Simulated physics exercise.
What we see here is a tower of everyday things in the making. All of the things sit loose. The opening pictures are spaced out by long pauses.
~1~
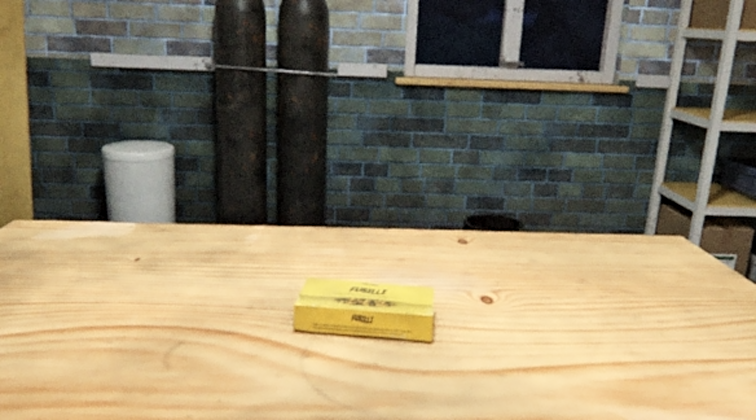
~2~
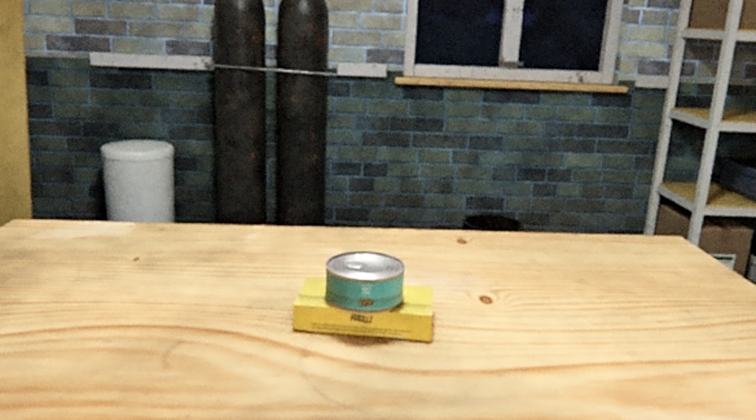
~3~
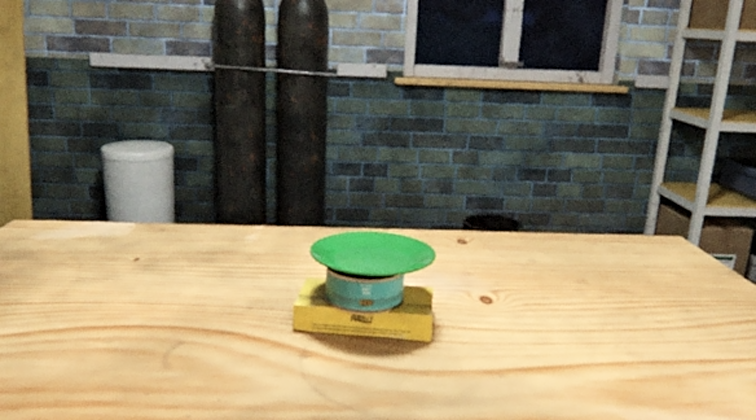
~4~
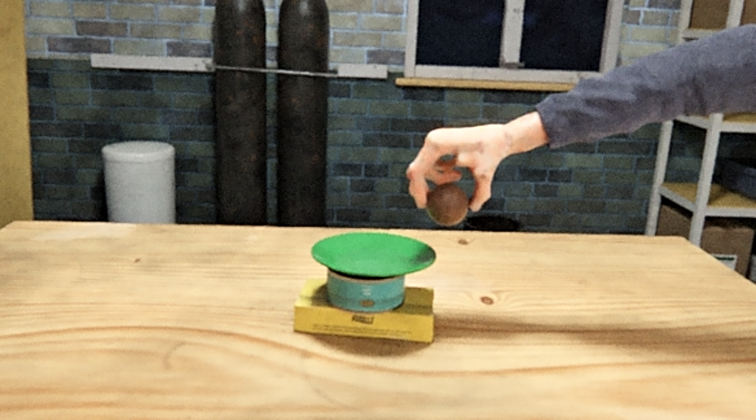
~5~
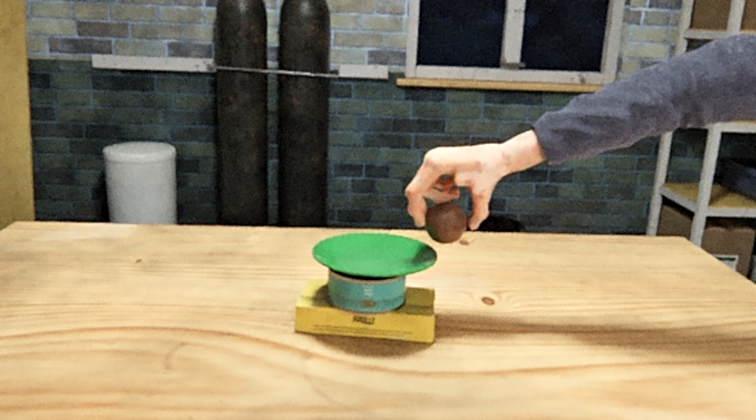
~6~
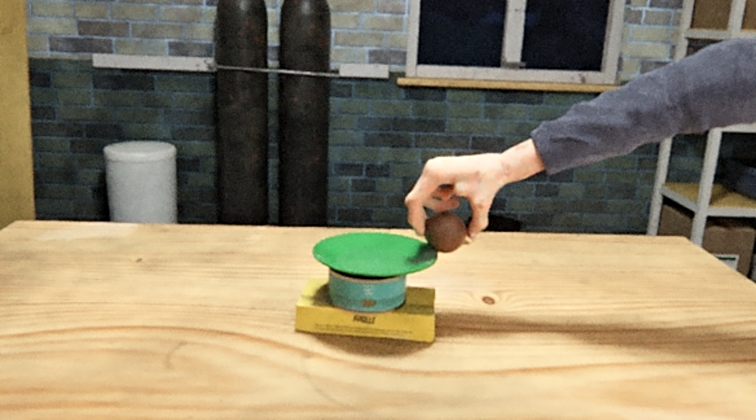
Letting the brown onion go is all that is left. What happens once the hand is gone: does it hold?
My guess is a failure.
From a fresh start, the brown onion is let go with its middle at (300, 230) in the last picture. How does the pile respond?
Afterwards the pile tumbles over.
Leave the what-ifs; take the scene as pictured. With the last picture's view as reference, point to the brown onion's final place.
End spot: Near (481, 305).
Then, 0.30 s past the last view, brown onion now fallen.
Then, 0.40 s past the last view, things are still on the move.
Finally, fallen, brown onion; the other 3 still in place. Final places as the last picture's camera would see them, brown onion near (480, 305). The pile gives way.
